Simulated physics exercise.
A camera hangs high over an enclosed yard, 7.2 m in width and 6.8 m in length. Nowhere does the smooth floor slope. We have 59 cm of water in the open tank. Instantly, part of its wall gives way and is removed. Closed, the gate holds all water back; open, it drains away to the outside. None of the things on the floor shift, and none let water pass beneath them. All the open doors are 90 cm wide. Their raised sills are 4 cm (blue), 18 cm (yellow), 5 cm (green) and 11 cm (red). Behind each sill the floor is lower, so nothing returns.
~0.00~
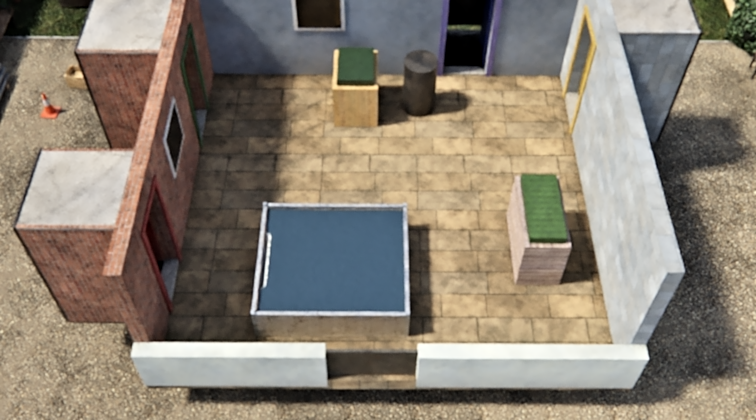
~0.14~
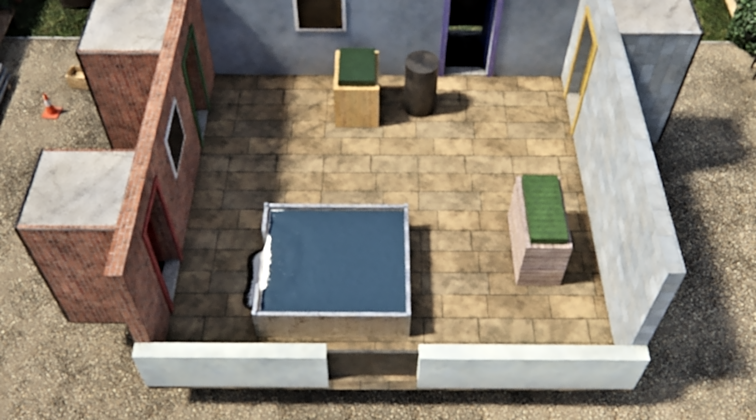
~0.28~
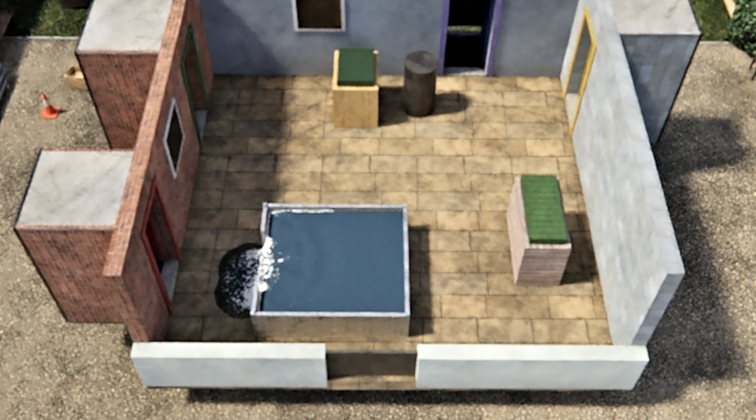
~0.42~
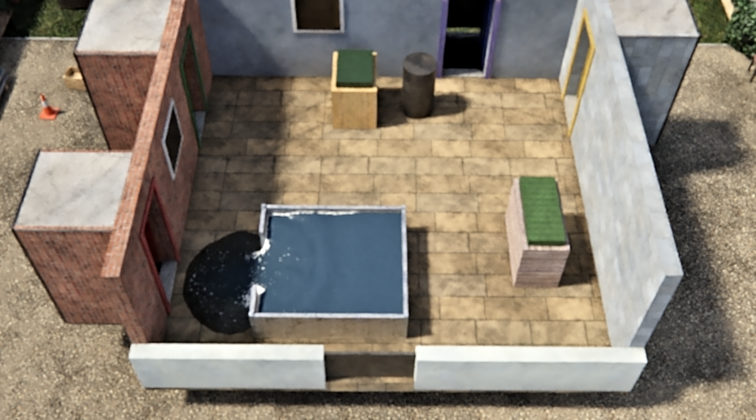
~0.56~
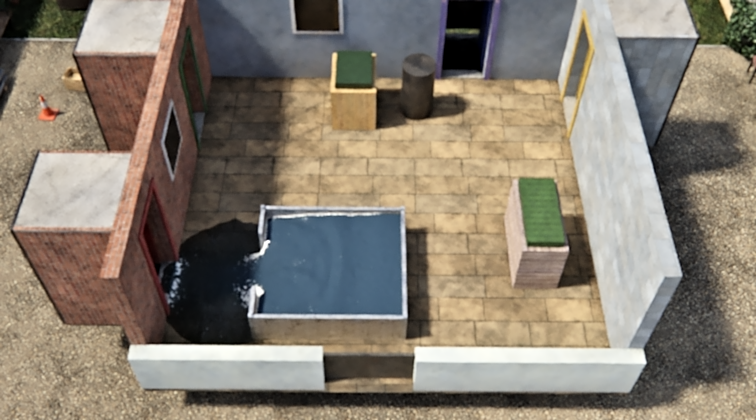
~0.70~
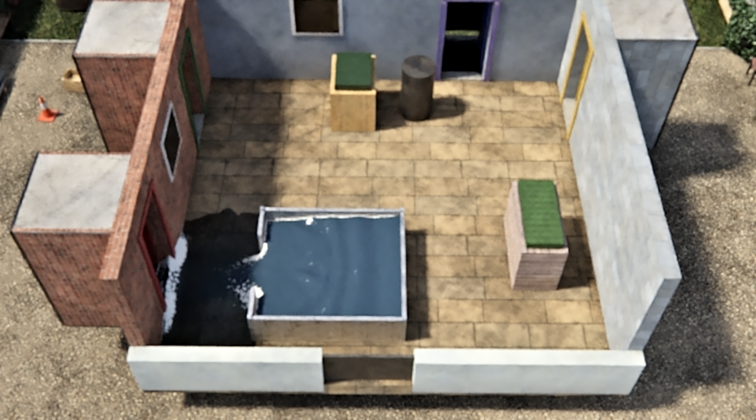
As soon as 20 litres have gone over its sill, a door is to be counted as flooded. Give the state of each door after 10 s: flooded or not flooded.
State after that time: Blue door not flooded, yellow door not flooded, green door not flooded, red door flooded.
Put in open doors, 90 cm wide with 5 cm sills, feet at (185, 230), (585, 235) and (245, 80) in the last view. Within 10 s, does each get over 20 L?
In turn: Over, below, over.
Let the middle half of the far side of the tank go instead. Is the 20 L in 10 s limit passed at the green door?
Green: Exceeds.
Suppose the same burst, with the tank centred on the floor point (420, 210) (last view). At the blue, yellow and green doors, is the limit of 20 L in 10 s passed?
Checking the limit: Blue is within it, yellow is within it and green is beyond it.
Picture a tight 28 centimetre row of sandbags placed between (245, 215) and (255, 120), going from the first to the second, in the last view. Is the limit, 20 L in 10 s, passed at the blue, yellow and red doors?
At the blue door the limit is not reached, at the yellow door it is not reached, and at the red door it is exceeded.
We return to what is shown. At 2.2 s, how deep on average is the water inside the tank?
The mean depth is around 37 cm.
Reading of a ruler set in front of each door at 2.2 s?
Depth readings (cm): Blue = 0; yellow = 0; green = 4; red = 34.
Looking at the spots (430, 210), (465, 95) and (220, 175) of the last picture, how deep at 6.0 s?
0, 2, 4 cm.
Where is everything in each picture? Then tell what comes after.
In the first picture, the open tank at (333, 259) is whole and still, 59 cm deep.
In the second picture, water pours out at (266, 273) and has run 0.6 m, to (252, 307); typically 6 cm deep outside, 59 cm at the open tank's back.
In the third picture, the front is at (223, 304), 0.8 m from the gap at (265, 274); 0.8 m2 of floor is under water; 59 cm left at the back of the open tank.
In the fourth picture, water pours out at (263, 275) and has run 1.3 m, to (188, 289); typically 7 cm deep outside, 59 cm at the open tank's back.
In the fifth picture, the front is at (168, 269), 1.6 m from the gap at (262, 276); 2.8 m2 of floor is under water; 59 cm left at the back of the open tank.
In the sixth picture, the front is at (162, 345), 1.9 m from the gap at (261, 277); 3.4 m2 of floor is under water; 59 cm left at the back of the open tank.
After 1.4 s water covers 10 % of the floor and is deepest (38 cm) near (157, 369); blue door not reached, yellow door not reached, green door not reached, red door 30 cm at the sill, 120 L in.
After 2.2 s water covers 20 % of the floor and is deepest (34 cm) near (172, 292); blue door not reached, yellow door not reached, green door 4 cm at the sill, 0 L in, red door 34 cm at the sill, 266 L in.
After 3.5 s water covers 35 % of the floor and is deepest (25 cm) near (170, 301); blue door not reached, yellow door not reached, green door 4 cm at the sill, 0 L in, red door 25 cm at the sill, 420 L in.
After 6.0 s water covers 50 % of the floor and is deepest (20 cm) near (157, 369); blue door 2 cm at the sill, 0 L in, yellow door not reached, green door 3 cm at the sill, 0 L in, red door 20 cm at the sill, 562 L in.
After 10.0 s water covers 80 % of the floor and is deepest (13 cm) near (157, 369); blue door 3 cm at the sill, 0 L in, yellow door 5 cm at the sill, 0 L in, green door 6 cm at the sill, 4 L in, red door 12 cm at the sill, 615 L in.
